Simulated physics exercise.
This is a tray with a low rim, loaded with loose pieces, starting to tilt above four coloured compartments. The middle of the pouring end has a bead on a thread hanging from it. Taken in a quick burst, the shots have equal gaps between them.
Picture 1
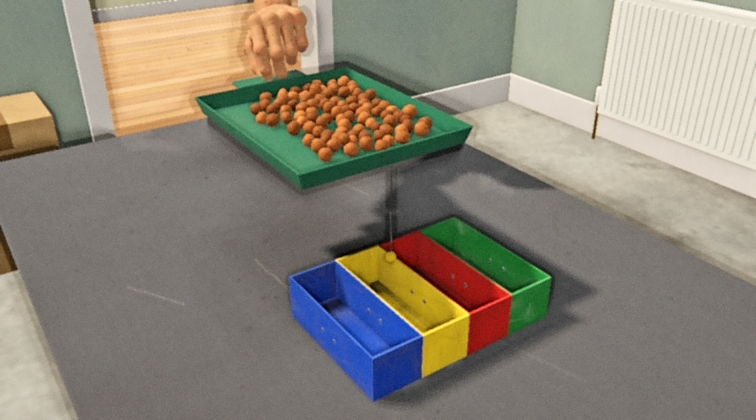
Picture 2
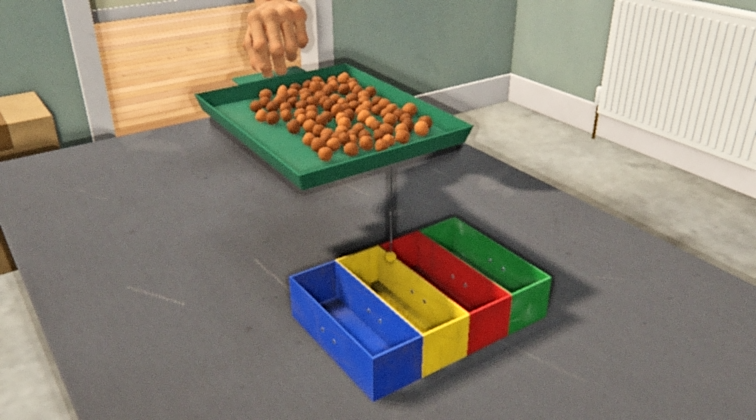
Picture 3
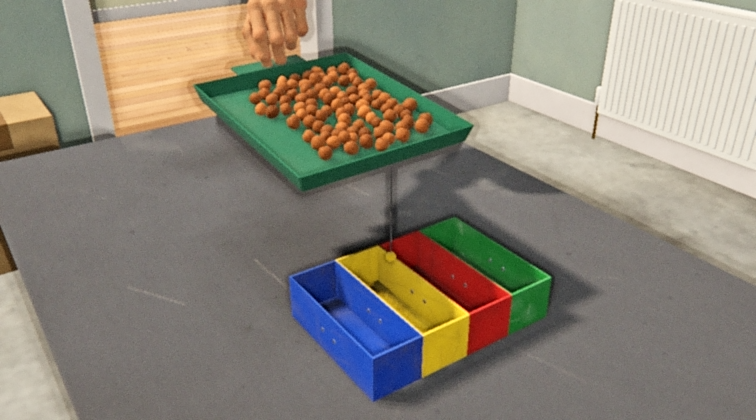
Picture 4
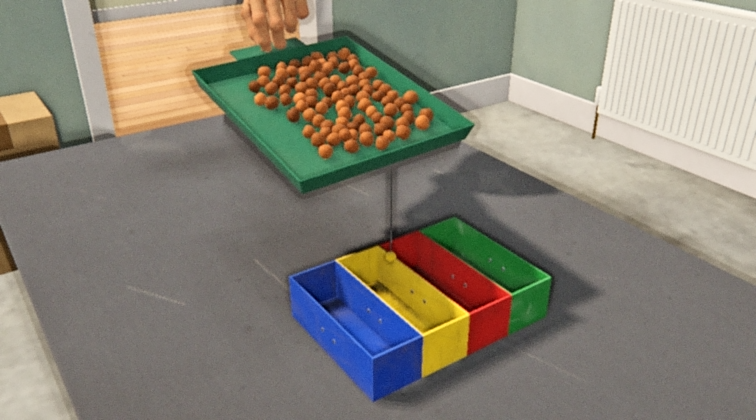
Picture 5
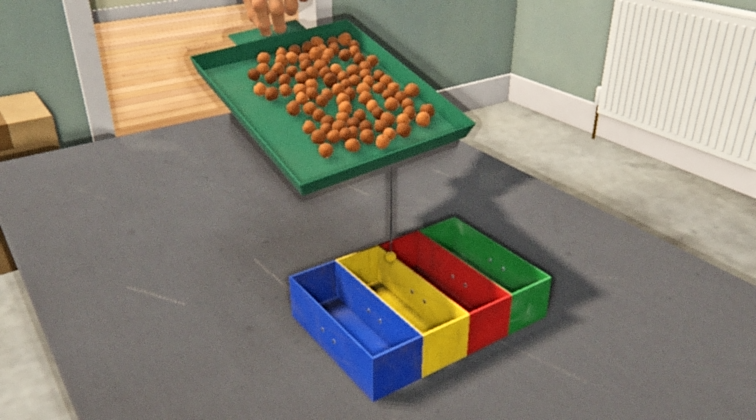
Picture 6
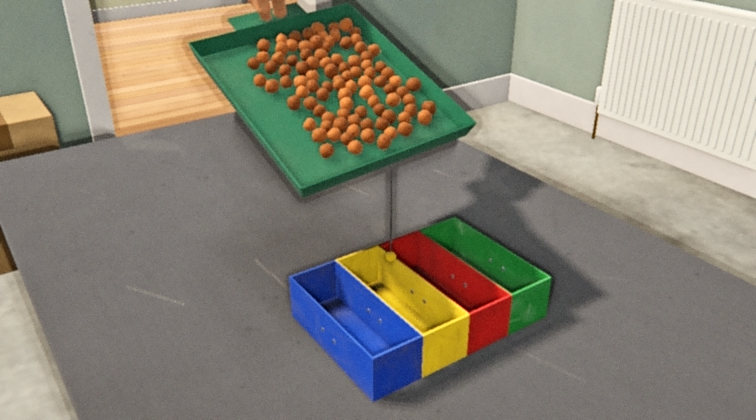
A green tray loaded with round brown hazelnuts hangs above four open compartments, coloured blue, yellow, red and green from left to right, with a small yellow bead on a thread between them. The view looks down from a steady, raised position onto a grey surface in a room with a radiator at right. A hand at the tray's far end rises, gradually tilting it toward the near left corner, while the nuts stay bunched on it.
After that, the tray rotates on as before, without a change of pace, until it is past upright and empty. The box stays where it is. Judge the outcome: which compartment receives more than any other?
The blue compartment receives the most.
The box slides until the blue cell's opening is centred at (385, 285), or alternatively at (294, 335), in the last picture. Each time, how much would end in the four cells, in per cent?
You'd see around 30 per cent and then around 100 per cent.
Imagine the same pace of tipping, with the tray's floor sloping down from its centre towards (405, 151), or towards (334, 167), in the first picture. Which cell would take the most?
Try 1 - the green one; try 2 - the blue one.
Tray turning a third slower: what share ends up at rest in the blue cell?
Around 40 percent.
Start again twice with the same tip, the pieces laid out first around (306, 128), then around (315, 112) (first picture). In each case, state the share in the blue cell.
Estimates in order: 40 percent, 30 percent.
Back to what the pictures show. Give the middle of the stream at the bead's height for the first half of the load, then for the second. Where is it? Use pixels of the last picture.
The leading part at (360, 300), the rest of it at (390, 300).
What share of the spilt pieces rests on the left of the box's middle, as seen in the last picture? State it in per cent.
It comes to 70 per cent or so.
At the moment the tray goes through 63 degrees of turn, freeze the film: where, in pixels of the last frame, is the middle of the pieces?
Check around (359, 127) in the last picture.
Just after the last frame, tray tipped steeply; almost all on the tray; just a few in the blue cell.
A moment on, tray tipped past a quarter turn; the larger part on the tray; about a tenth in the blue cell; about a tenth falling or outside the box.
Further on, tray tipped past a quarter turn; roughly a third in the blue cell; roughly a quarter in the yellow cell; about a tenth in the red cell; just a few in the green cell; roughly a third falling or outside the box.
When it is over, tray tipped past a quarter turn; roughly a third in the blue cell; roughly a quarter in the yellow cell; about a tenth in the red cell; just a few in the green cell; roughly a third outside the box.
